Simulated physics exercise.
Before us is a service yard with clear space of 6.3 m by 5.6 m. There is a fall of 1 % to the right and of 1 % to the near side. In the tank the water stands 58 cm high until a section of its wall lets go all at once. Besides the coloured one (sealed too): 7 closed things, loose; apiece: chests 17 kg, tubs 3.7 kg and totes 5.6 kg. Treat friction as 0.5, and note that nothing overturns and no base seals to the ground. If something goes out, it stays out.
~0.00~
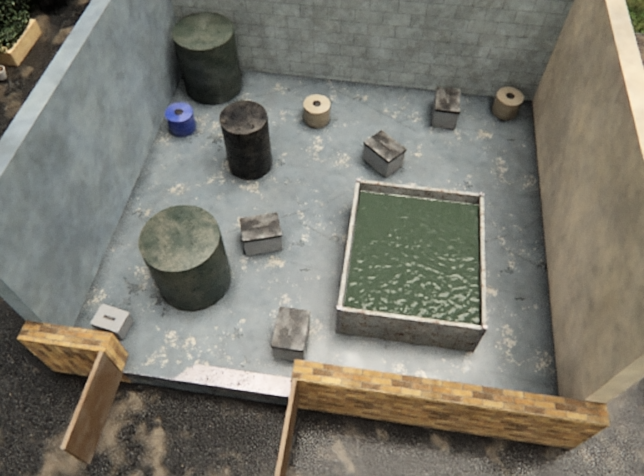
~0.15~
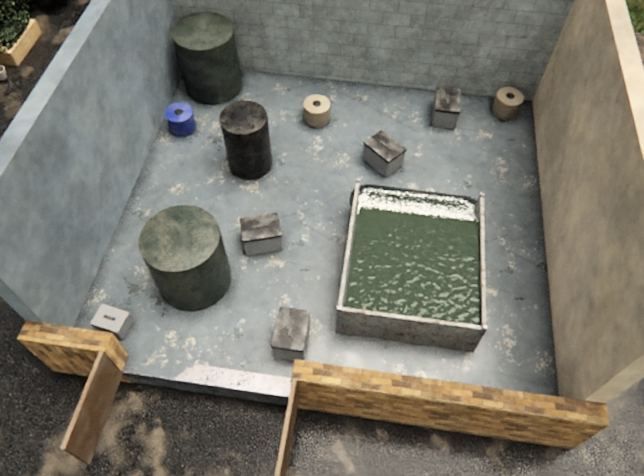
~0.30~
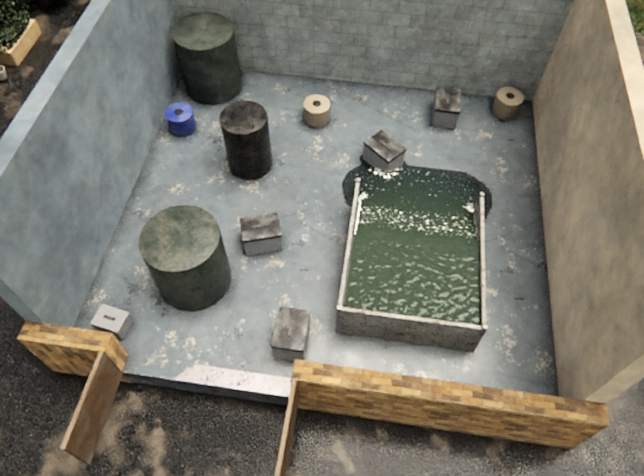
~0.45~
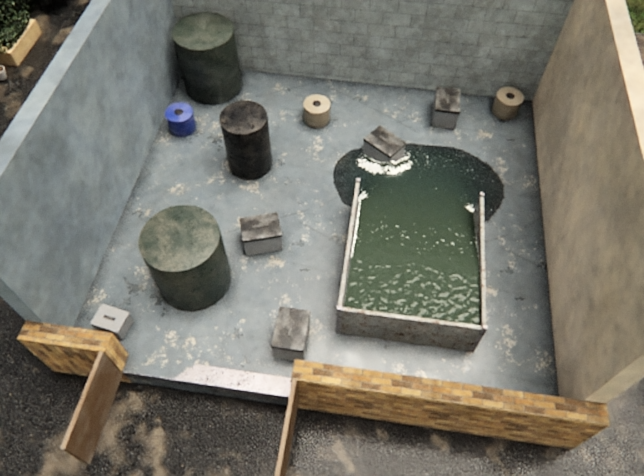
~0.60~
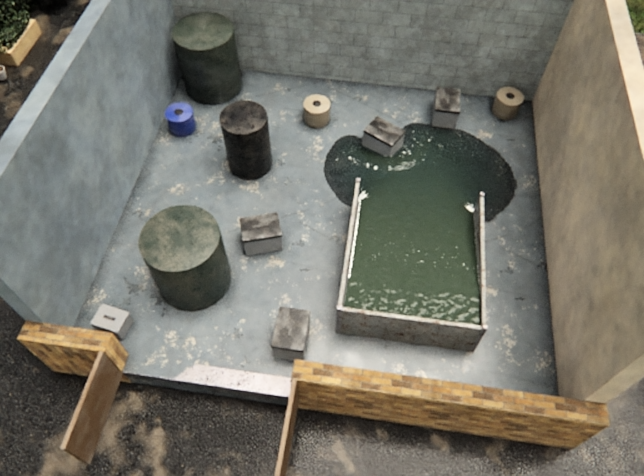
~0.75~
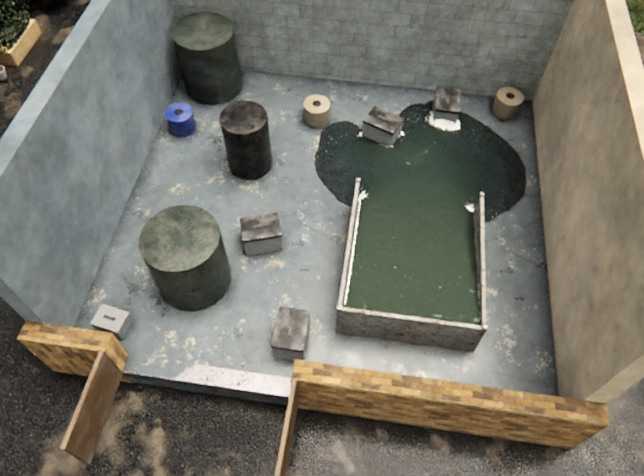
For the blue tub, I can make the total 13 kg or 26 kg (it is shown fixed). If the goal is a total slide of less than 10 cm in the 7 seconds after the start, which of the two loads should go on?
I'd say only the heavier one works.
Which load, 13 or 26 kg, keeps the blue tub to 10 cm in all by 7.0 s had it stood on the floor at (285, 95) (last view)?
Neither holds.
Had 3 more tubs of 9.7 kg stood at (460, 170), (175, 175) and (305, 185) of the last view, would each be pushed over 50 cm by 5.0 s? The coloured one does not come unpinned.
Going through them in that order, the answers are too far, too far and not too far.
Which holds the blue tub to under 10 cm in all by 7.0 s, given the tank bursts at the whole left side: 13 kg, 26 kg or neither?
Note: No mass sufficient.
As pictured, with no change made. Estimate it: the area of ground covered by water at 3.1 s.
Flooded: Near 17 m2.
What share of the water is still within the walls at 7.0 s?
100 %.
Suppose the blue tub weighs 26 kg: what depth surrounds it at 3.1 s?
Around 0 cm.
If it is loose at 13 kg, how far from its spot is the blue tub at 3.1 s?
I'd put it at about 0 cm.
After 1.4 s the blue tub would be 0 cm from its start with 13 kg and 0 cm from its start with 26 kg; 0 cm of water round it then.
After 3.1 s the blue tub would be 0 cm from its start with 13 kg and 0 cm from its start with 26 kg; 0 cm of water round it then.
After 4.9 s the blue tub would be 0 cm from its start with 13 kg and 0 cm from its start with 26 kg; 4 cm of water round it then.
After 7.0 s the blue tub would be 15 cm from its start with 13 kg and 0 cm from its start with 26 kg; 7 cm of water round it then.
